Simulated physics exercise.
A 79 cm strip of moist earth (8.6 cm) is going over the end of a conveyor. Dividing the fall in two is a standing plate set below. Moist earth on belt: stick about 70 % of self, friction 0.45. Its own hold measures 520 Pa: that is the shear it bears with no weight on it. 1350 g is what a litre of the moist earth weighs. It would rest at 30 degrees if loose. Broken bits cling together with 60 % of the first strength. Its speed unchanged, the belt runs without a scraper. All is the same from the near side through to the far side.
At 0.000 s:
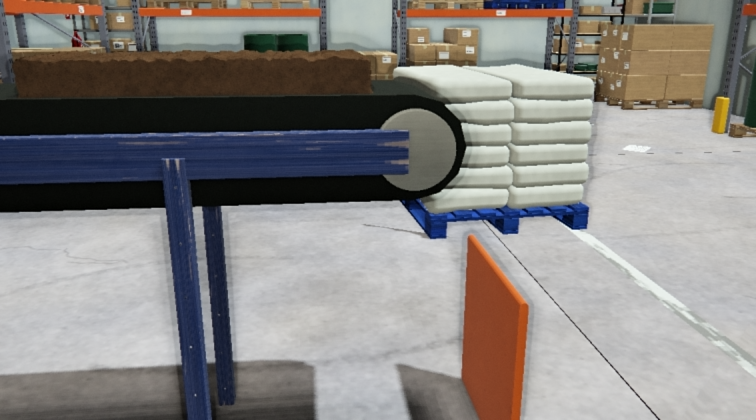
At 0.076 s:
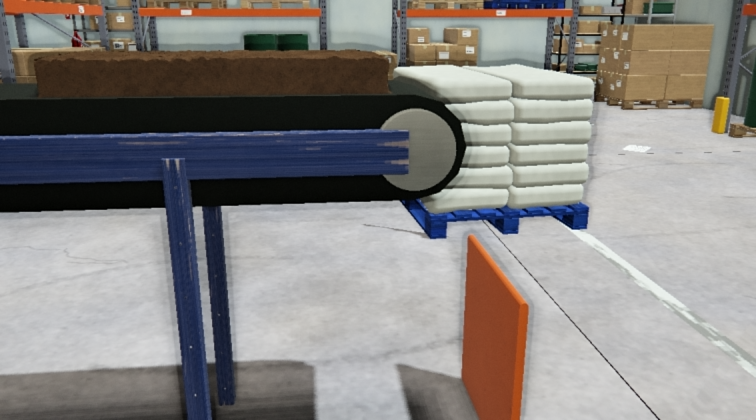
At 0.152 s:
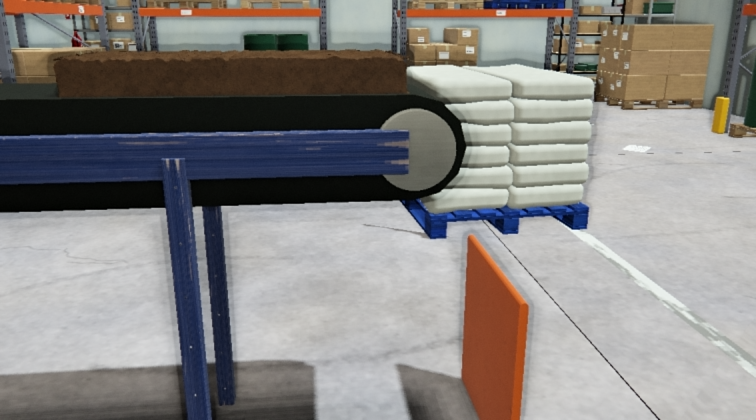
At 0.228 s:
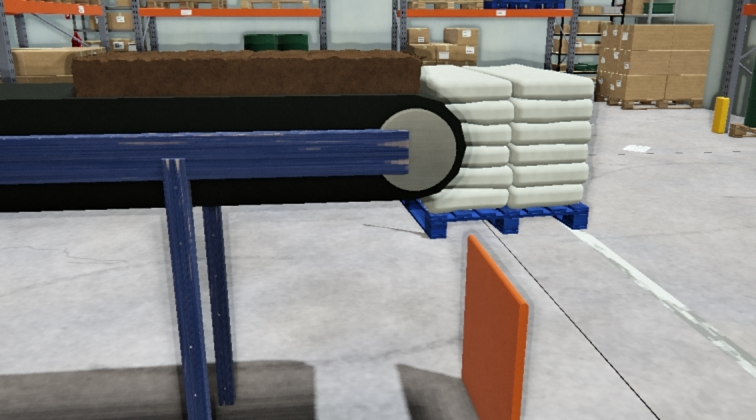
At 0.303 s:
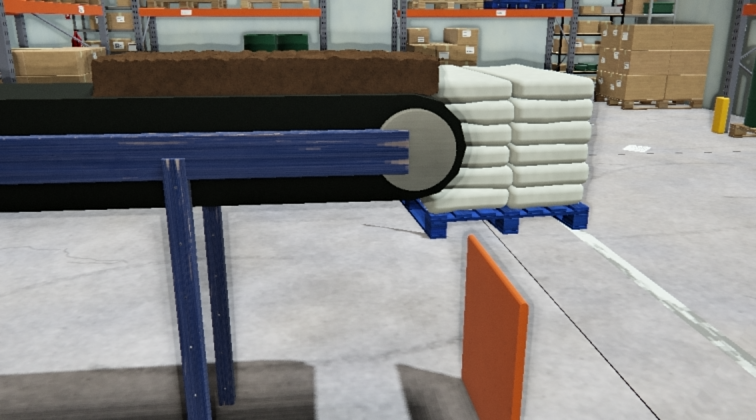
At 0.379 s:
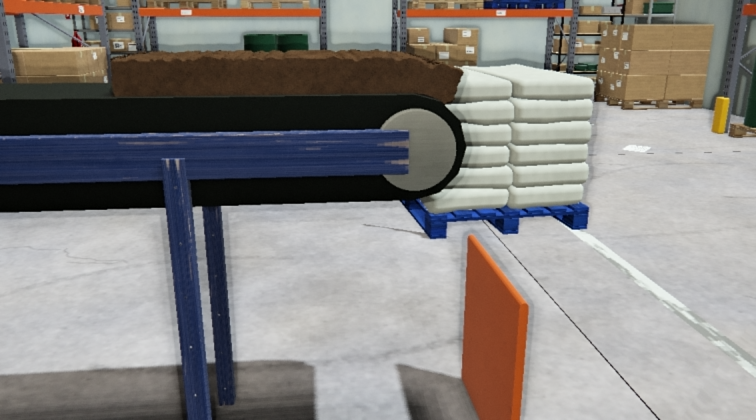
A slab of brown moist earth rides a black conveyor belt on a blue frame in a warehouse, seen from the side by a still camera. White sacks on a blue pallet stand behind the belt's rounded right end, with an upright orange plate below and shelves and boxes beyond. The slab slides slowly right, passes over the roller's top, and its front edge cracks and bends slightly downward.
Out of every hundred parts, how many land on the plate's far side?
Close to 55 in every hundred.
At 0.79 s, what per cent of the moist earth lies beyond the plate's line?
Roughly 10 per cent.
After 0.79 s, 9 % is beyond the plate's line.
After 1.28 s, 27 % is beyond the plate's line.
After 1.76 s, 44 % is beyond the plate's line.
After 2.25 s, 55 % is beyond the plate's line.
After 3.62 s, 55 % is beyond the plate's line.
